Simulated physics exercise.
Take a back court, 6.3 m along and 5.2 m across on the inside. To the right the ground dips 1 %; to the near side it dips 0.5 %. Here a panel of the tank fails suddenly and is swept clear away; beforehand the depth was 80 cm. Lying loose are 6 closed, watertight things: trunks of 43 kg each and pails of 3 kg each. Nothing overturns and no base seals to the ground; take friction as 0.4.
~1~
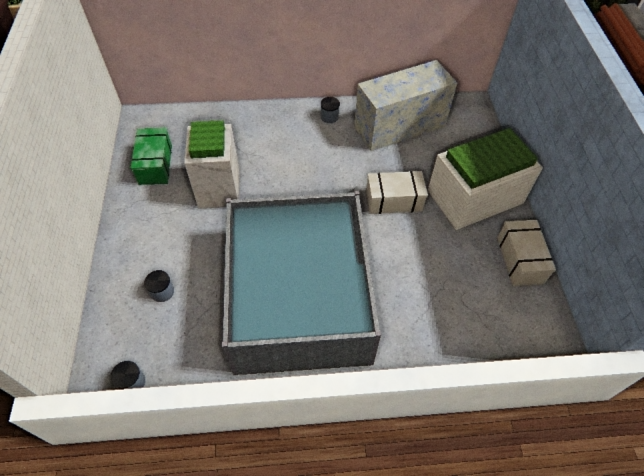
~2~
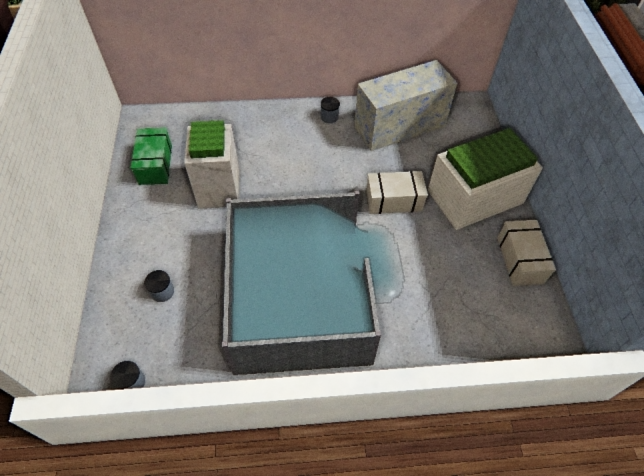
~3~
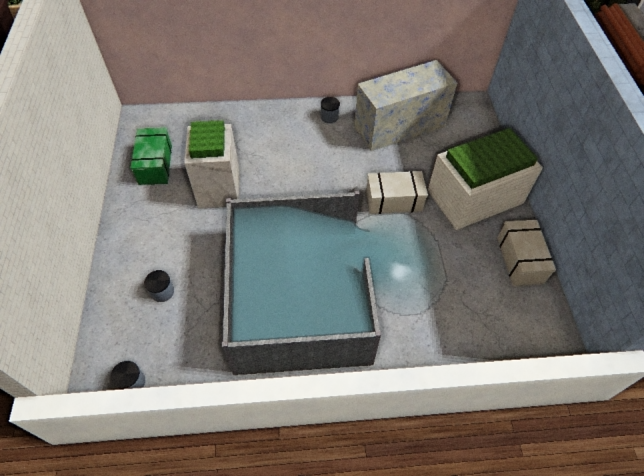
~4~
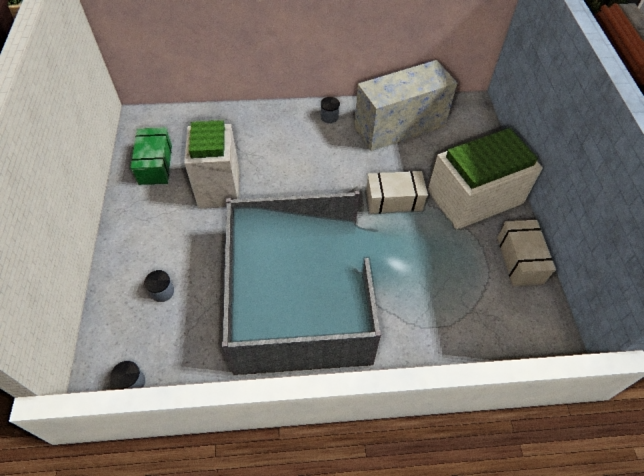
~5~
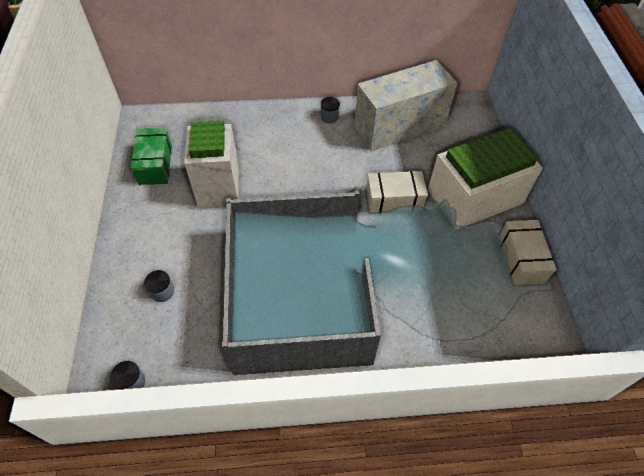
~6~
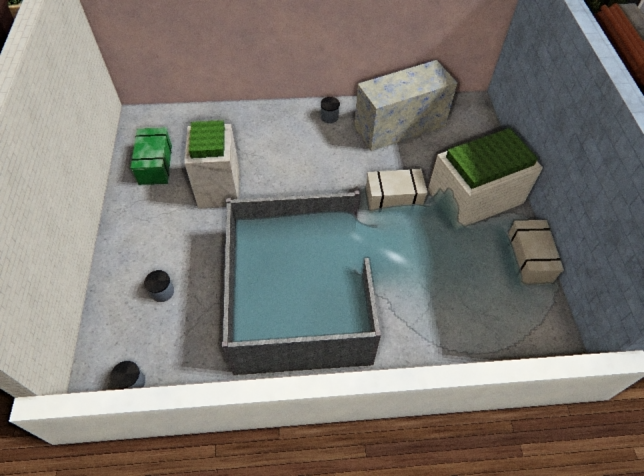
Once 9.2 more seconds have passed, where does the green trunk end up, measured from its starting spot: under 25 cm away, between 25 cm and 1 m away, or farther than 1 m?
The green trunk ends up under 25 cm from its start.
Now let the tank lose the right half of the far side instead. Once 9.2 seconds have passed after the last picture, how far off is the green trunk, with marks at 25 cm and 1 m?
So the green trunk winds up far off.
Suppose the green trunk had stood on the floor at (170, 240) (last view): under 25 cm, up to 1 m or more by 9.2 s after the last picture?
Well, it rests almost unmoved.
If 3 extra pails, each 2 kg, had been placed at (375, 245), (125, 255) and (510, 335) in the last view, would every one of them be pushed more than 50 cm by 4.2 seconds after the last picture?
Result, in listed order: Exceeded / not exceeded / exceeded.
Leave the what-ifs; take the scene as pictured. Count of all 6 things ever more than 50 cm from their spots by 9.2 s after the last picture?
Counting them up, I find 4.
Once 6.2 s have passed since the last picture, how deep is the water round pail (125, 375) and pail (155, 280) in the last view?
About 4 and 3 cm.
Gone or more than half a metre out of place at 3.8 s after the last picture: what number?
Tally at that time: 2.
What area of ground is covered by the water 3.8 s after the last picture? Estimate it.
Flooded: Near 20 m2.
Then, 1.2 s after the last picture the green trunk is near (149, 147), 0.0 m from its start, aground; 1 afloat.
Then, 3.8 s after the last picture the green trunk is near (149, 147), 0.0 m from its start, aground; 1 afloat.
Then, 6.2 s after the last picture the green trunk is near (149, 147), 0.0 m from its start, aground; 2 afloat.
Then, 9.2 s after the last picture the green trunk is near (149, 147), 0.0 m from its start, aground; 3 afloat.
